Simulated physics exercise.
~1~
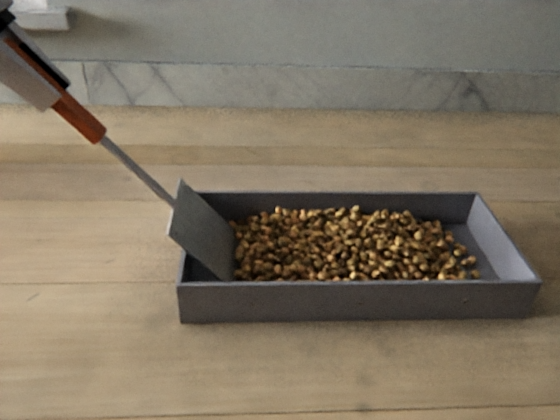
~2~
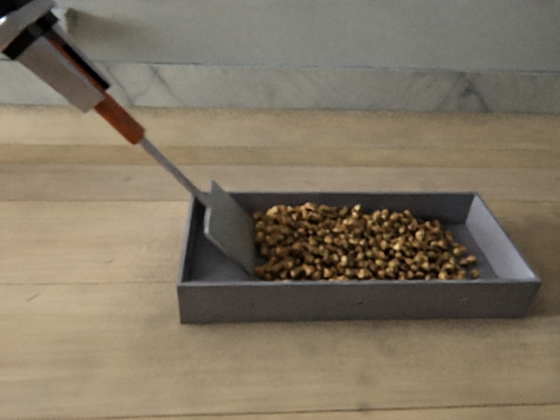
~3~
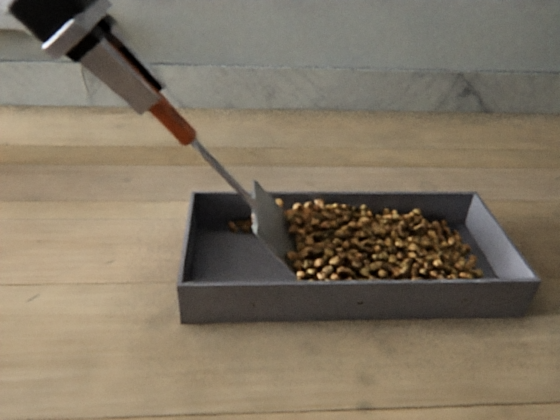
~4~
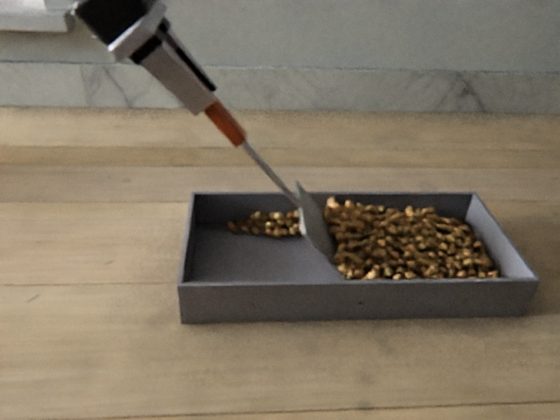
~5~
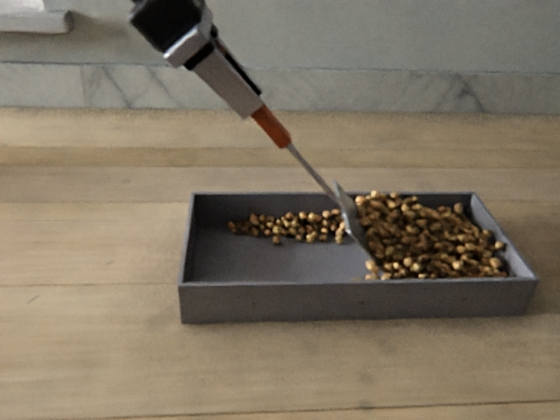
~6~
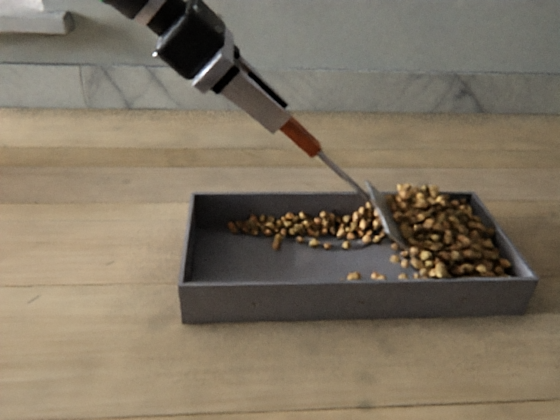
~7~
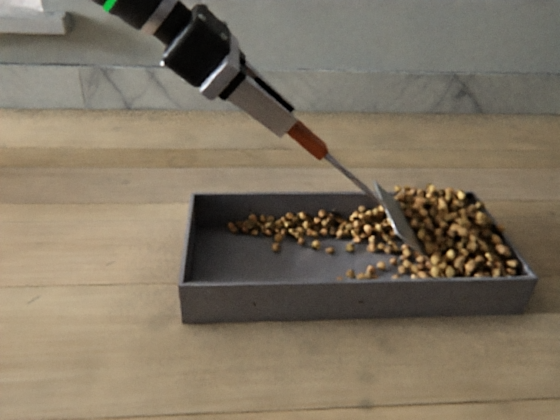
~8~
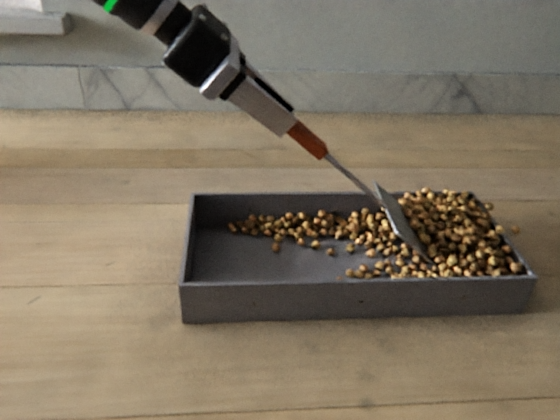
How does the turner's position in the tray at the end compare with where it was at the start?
At the start the turner's blade is at the left end of the tray. By the end it is well over towards the right, resting against the heaped chickpeas.
Robot arm pushing a turner rightward through a grey tray of dried chickpeas, heaping most at the right end and leaving a trail behind.
